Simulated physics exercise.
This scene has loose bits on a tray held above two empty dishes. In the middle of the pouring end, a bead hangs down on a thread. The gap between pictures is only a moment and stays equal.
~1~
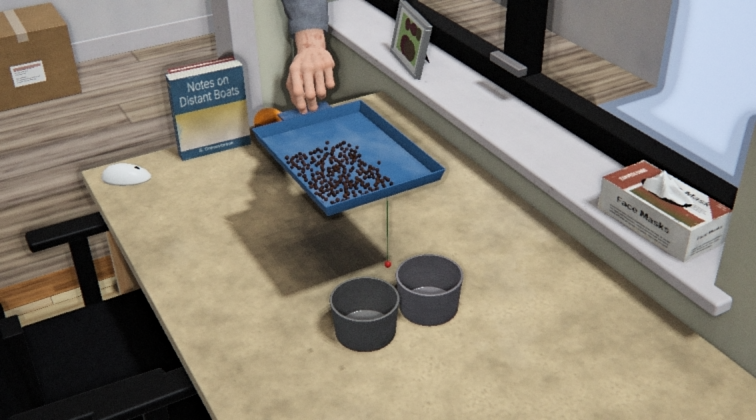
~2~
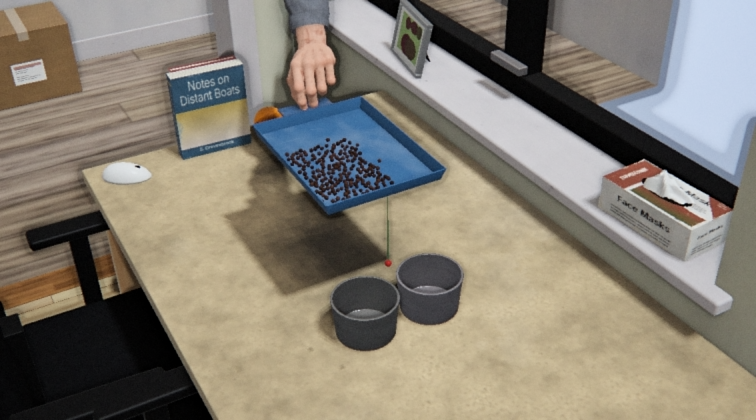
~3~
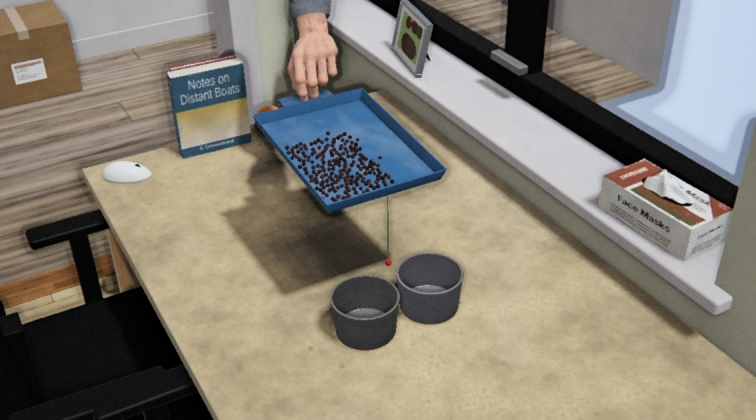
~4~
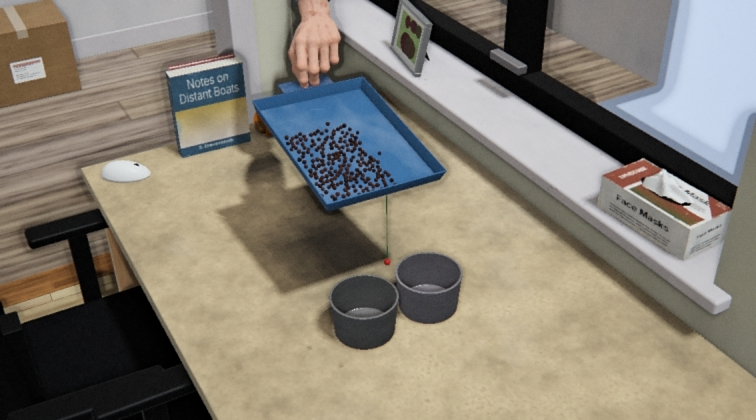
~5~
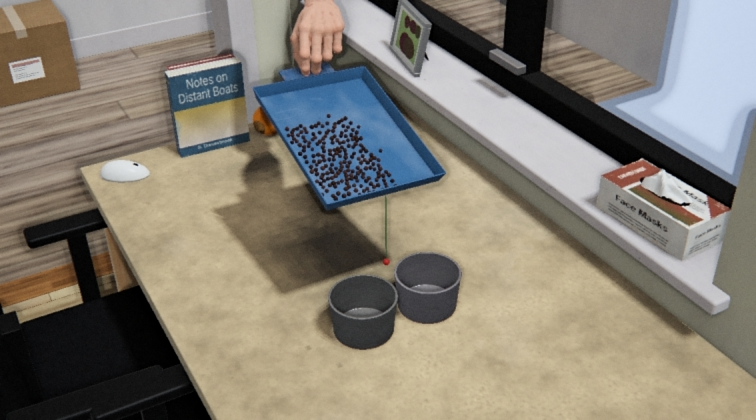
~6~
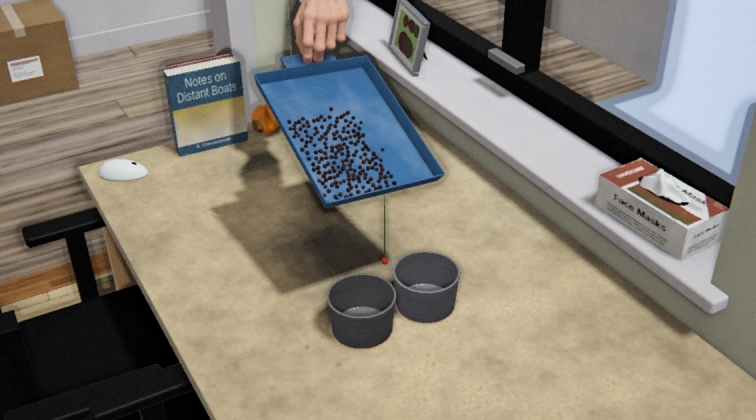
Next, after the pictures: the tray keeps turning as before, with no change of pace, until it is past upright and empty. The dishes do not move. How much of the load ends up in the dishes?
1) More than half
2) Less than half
More than half (1).
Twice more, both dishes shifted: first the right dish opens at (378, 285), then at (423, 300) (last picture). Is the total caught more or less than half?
At place one a lesser share; at place two a lesser share.
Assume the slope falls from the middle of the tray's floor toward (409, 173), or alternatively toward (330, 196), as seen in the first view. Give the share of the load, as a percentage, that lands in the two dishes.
You'd see roughly 30 per cent the first time and 30 per cent the second.
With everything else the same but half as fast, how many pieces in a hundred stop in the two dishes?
Roughly 80 percent.
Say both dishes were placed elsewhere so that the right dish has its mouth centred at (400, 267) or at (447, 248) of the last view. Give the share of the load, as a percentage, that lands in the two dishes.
Approximately 40 percent, followed by approximately 50 percent.
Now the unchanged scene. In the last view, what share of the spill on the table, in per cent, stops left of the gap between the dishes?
Close to 20 in a hundred.
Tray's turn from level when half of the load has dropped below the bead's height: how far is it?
About 105 degrees.
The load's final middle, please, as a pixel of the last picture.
Once it all stops, the middle lies near (427, 302).
Just after the last frame, tray tipped steeply; almost all on the tray; about a tenth in the air.
A moment on, tray tipped past a quarter turn; roughly a quarter on the tray; just a few in the left dish; roughly a quarter in the right dish; about a tenth outside both; roughly a third in the air.
Further on, tray tipped past a quarter turn; about a tenth in the left dish; roughly two thirds in the right dish; roughly a quarter outside both.
When it is over, tray tipped past a quarter turn; about a tenth in the left dish; roughly two thirds in the right dish; roughly a quarter outside both.
